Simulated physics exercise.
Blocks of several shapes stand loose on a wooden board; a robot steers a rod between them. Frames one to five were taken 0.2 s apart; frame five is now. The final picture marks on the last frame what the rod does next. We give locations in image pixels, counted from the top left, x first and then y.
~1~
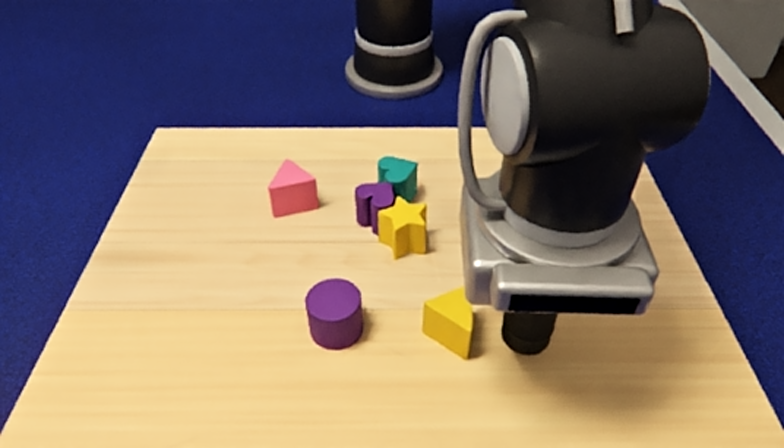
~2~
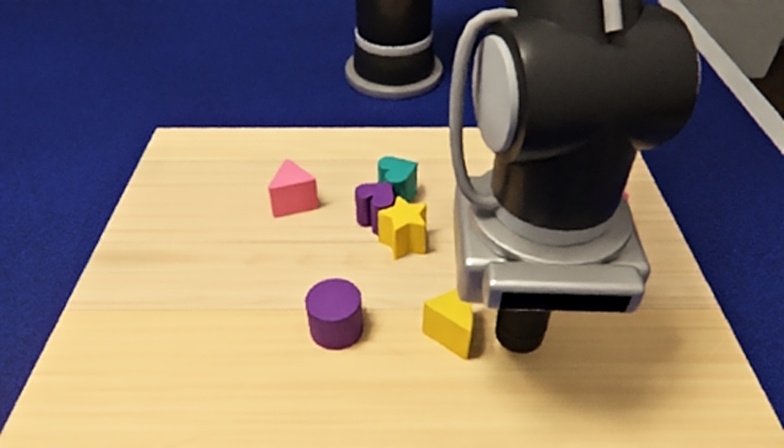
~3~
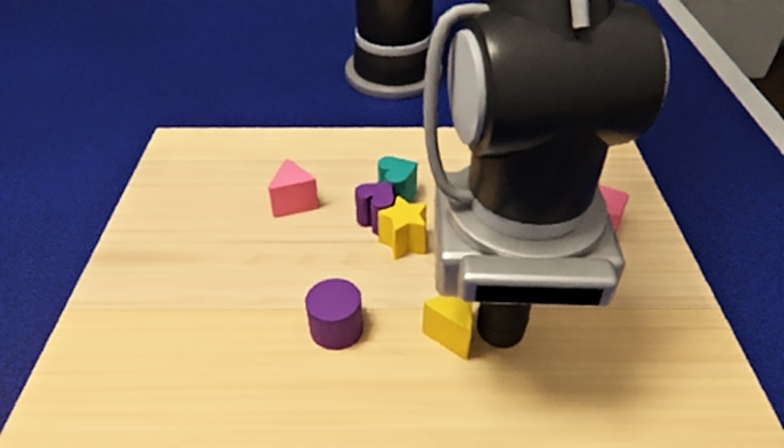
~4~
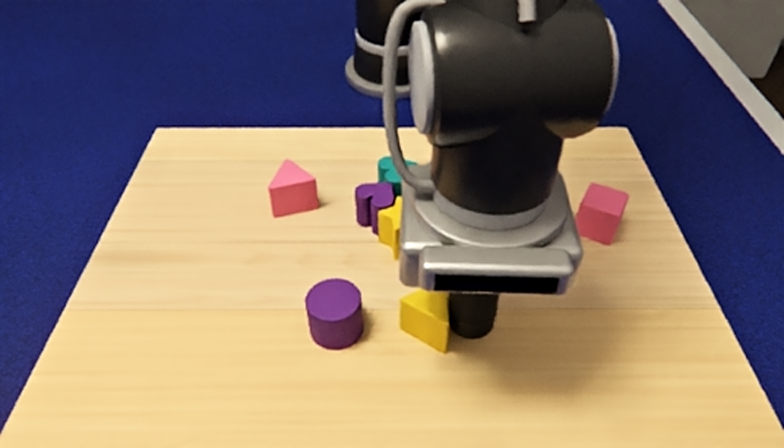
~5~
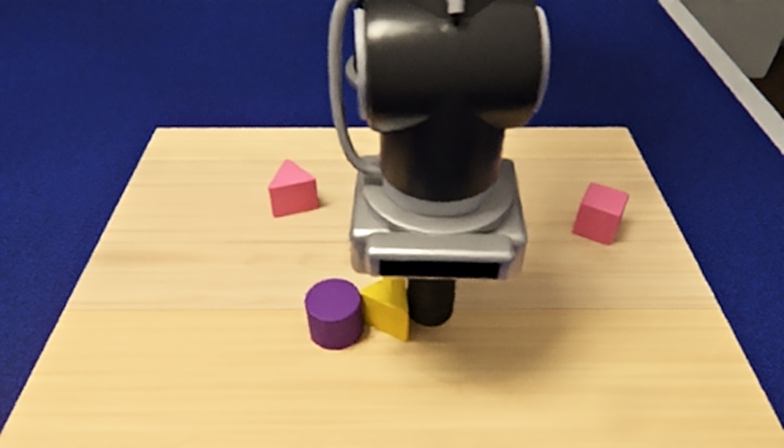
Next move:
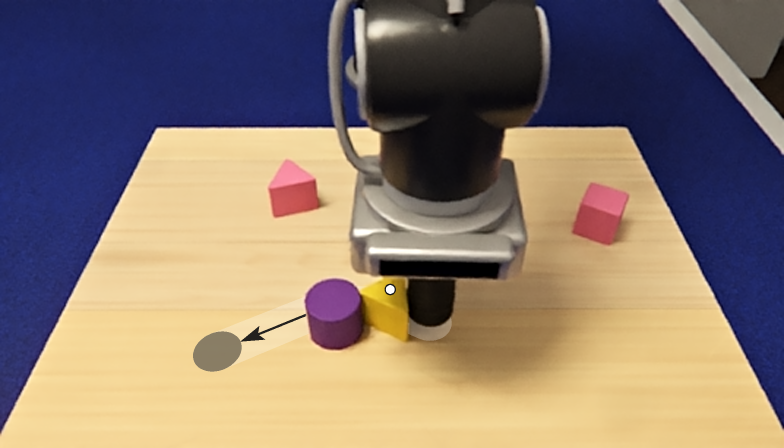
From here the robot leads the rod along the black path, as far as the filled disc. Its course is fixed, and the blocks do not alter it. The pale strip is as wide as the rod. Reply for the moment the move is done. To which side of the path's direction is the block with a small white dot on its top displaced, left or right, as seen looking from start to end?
The answer is right: Facing from the path's start to its end, that's where the block with a small white dot on its top shifts.
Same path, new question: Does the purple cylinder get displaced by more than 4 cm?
Yes, I think so.
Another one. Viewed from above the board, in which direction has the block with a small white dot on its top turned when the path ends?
It swings round clockwise.
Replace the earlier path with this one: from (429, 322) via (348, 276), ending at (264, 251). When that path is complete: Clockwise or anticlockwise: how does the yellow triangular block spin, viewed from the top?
The block turns counter-clockwise.
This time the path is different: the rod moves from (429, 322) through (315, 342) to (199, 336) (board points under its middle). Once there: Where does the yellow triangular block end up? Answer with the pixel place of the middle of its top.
At the end it should sit near (342, 273).
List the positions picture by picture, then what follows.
In the first picture, lower end of the rod (525, 337), tops of blocks, purple cylinder (333, 298), yellow triangular block (456, 304), yellow star (405, 212).
In the second picture, rod (519, 335), blocks as before.
In the third picture, rod (500, 330), blocks as before.
In the fourth picture, rod (470, 321), yellow triangular block (432, 299).
In the fifth picture, rod (430, 310), purple cylinder (333, 298), yellow triangular block (390, 289), yellow star hidden.
The drawn path runs from (429, 322) via (361, 303) and (290, 321), ending at (218, 351); the dot is on the yellow triangular block.
What follows on the original path. One third of the way, rod (358, 291); purple cylinder (305, 300); yellow triangular block (319, 264).
Two thirds of the way, rod (287, 309); purple cylinder (252, 329); yellow triangular block (275, 262), turned 55° clockwise.
At the end, rod (213, 339); purple cylinder (211, 366); yellow triangular block (274, 262), turned 60° clockwise; yellow star not moved.
